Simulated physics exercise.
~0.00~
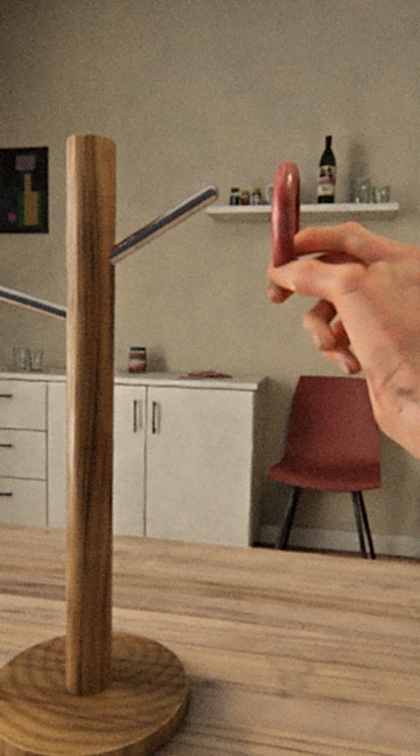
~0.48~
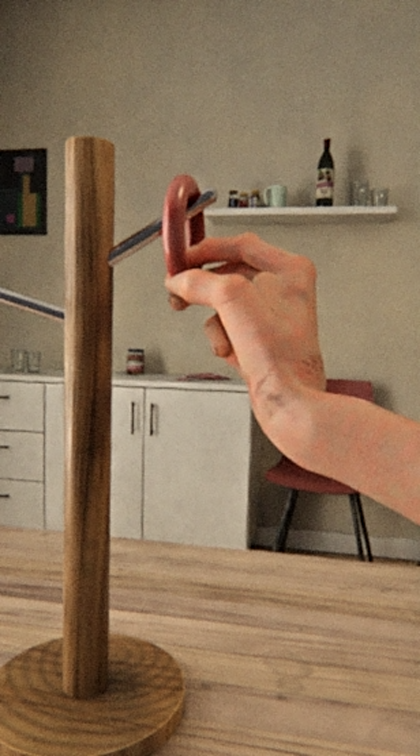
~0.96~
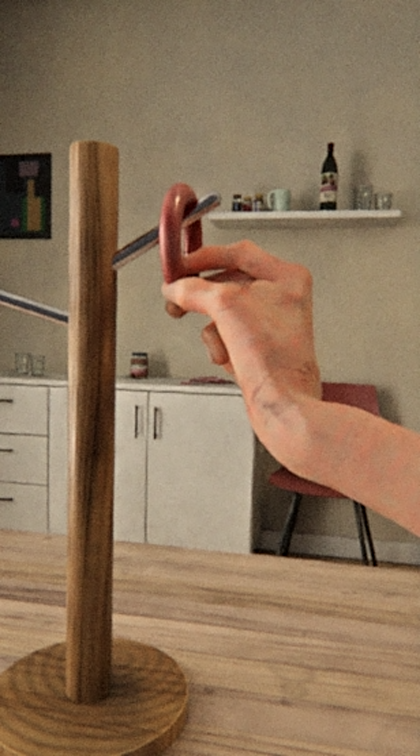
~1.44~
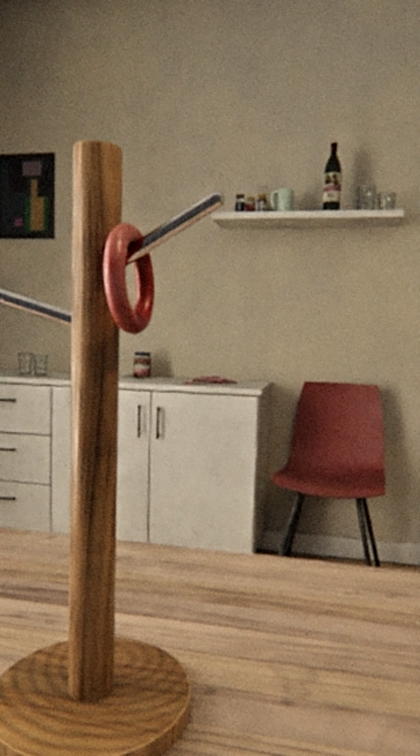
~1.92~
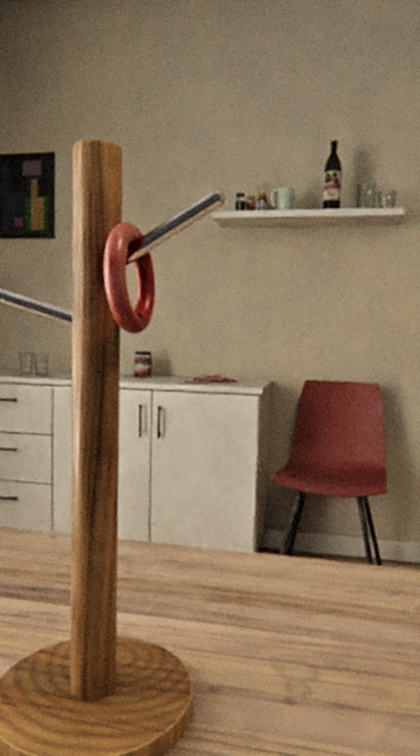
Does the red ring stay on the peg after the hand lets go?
Yes, the red ring stays hooked on the metal peg, hanging close to the wooden post.
